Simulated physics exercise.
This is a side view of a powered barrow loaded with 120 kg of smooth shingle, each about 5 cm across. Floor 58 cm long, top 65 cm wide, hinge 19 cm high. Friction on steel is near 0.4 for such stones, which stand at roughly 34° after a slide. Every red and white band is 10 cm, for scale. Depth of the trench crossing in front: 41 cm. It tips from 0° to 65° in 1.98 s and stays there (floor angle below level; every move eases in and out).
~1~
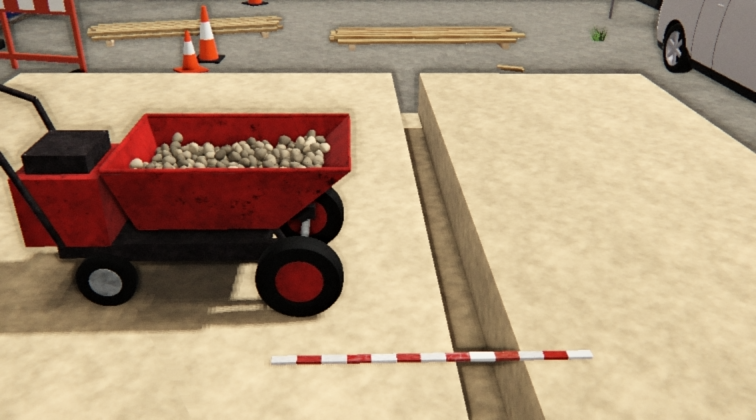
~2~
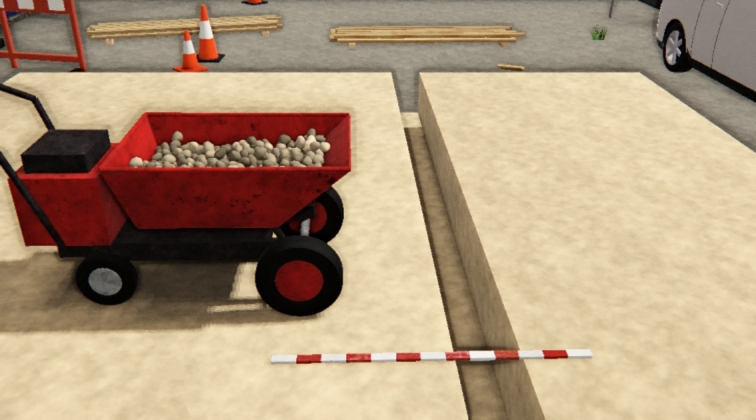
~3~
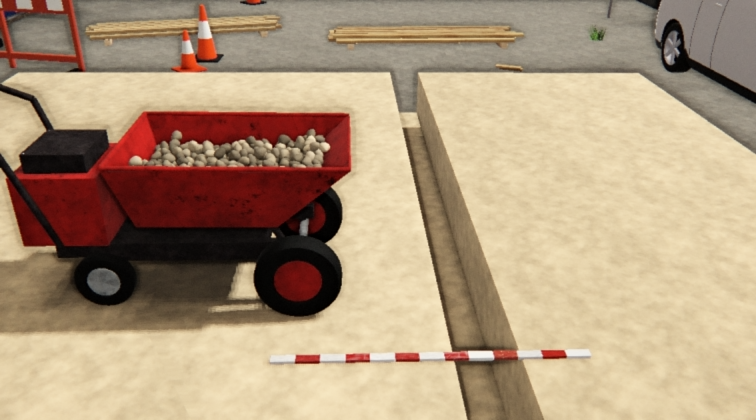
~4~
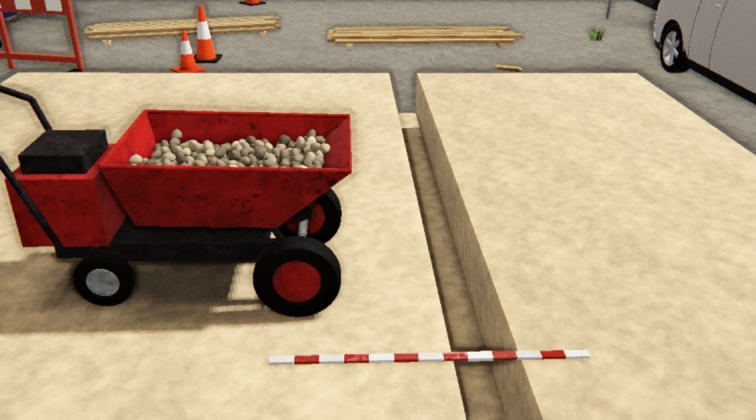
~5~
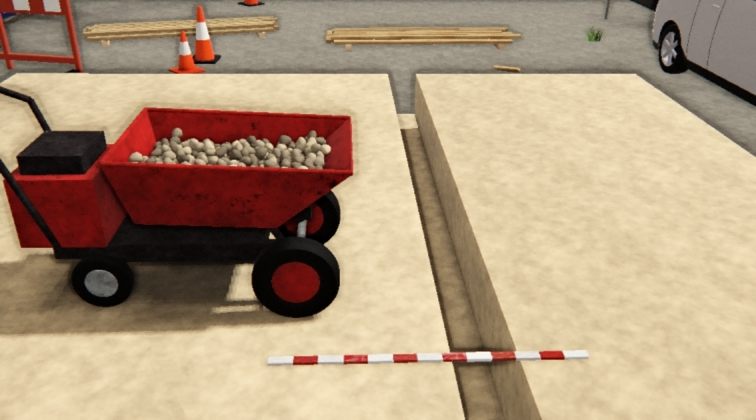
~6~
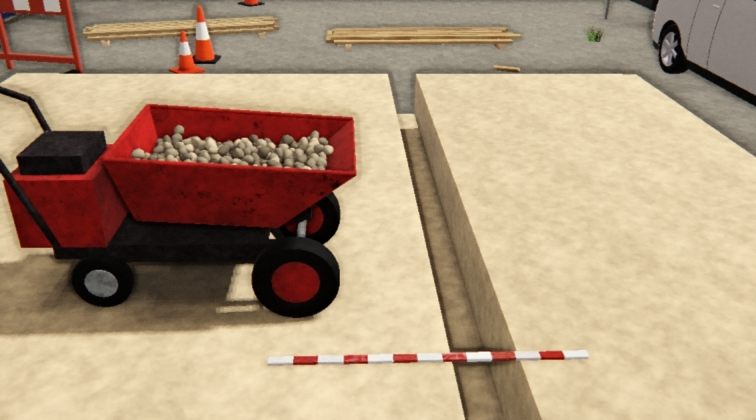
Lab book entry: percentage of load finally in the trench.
Approx. 95 percent.
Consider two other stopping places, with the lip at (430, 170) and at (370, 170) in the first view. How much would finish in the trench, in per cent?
First spot about 15, second spot about 80 per cent.
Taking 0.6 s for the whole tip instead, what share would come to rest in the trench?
Probably about 70 in a hundred.
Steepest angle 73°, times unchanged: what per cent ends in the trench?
Then about 100 per cent.
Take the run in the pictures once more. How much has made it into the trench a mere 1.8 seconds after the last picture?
Some 60 per cent of the load by that point.
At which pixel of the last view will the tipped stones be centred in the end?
I'd point somewhere around (461, 325).
Then, 1.2 s after the last picture the floor is at 55°, 99 % in the tray, 1 % short of the trench; the foremost stones are at (429, 234).
Then, 1.8 s after the last picture the floor is at 65°, 33 % in the tray, 2 % short of the trench, 62 % in the trench, 4 % past the trench; the foremost stones are at (539, 275).
Then, 2.1 s after the last picture the floor is at 65°, 8 % in the tray, 1 % short of the trench, 85 % in the trench, 5 % past the trench; the foremost stones are at (588, 288).
Then, 4.1 s after the last picture the floor is at 65°, 0 % in the tray, 95 % in the trench, 5 % past the trench; the foremost stones are at (597, 288).
